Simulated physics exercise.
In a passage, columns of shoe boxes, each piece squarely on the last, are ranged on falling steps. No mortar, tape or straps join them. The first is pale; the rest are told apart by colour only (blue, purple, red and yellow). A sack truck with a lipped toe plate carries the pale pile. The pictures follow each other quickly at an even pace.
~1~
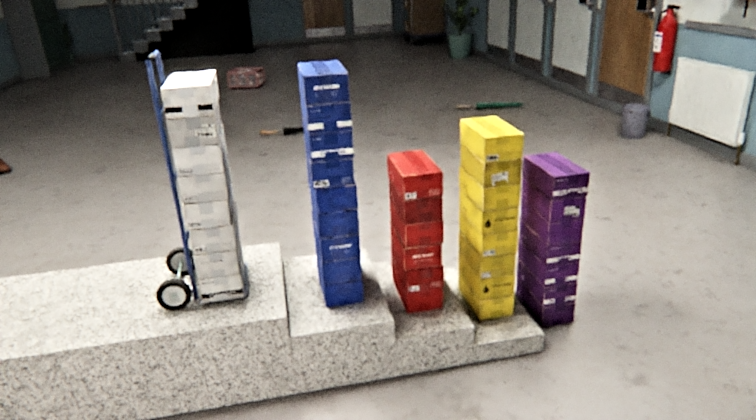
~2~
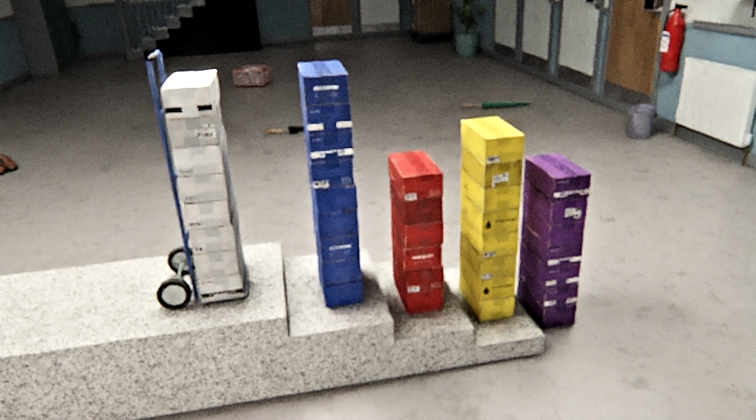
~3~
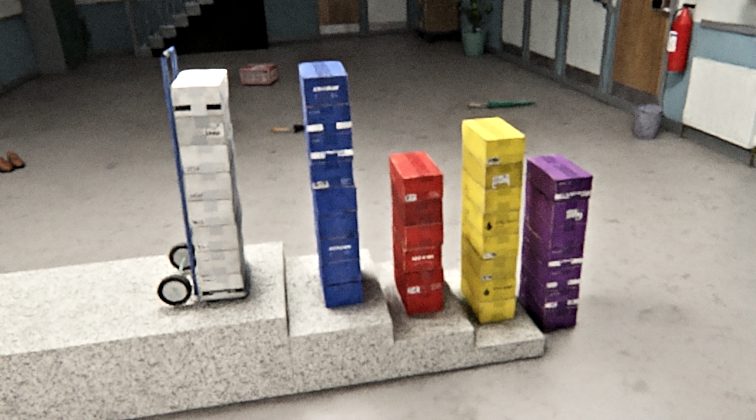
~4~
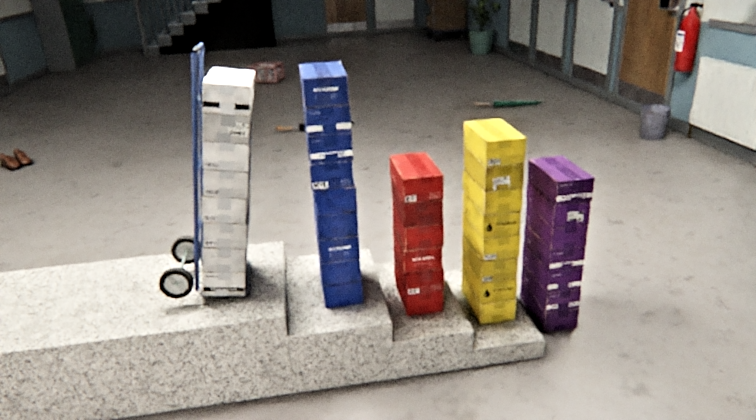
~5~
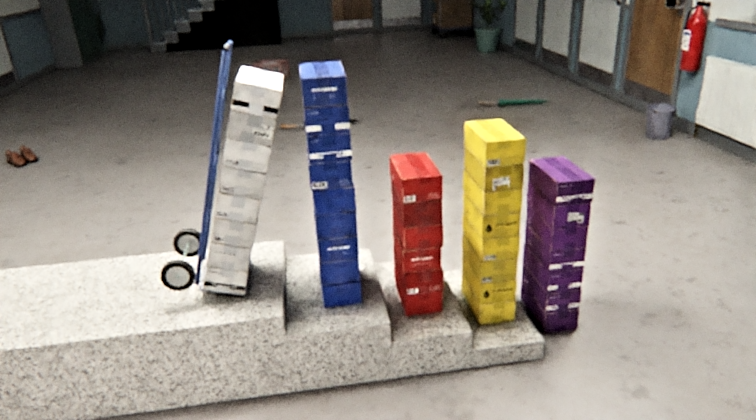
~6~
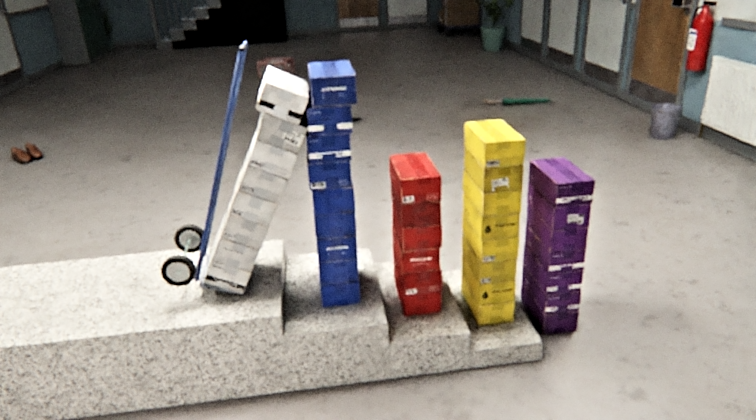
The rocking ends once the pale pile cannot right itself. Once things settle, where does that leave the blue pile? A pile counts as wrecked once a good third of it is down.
It comes down.
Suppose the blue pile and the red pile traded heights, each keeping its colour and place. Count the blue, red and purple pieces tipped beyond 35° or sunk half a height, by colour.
Down at the end: Blue 5, red 9, purple 7.
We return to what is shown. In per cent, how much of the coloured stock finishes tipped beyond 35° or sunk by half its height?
Roughly 70 per cent.
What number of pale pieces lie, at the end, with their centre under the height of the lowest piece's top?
It comes to 5.
Just after the last frame, 8 of the pale pile down; 4 of the 9 blue boxes down (4 of 30 in all colours); top blue box tilted steeply, about its own height lower; top red box tilted a little.
A moment on, 8 of the pale pile down; 8 of the 9 blue boxes down (21 of 30 in all colours); top blue box upside down; top purple box tilted well over, about its own height lower.
When it is over, 8 of the pale pile down; 8 of the 9 blue boxes down (21 of 30 in all colours); top blue box some eleven heights lower; top purple box upside down. In pixels of the last frame, middles, top purple box near (737, 283).
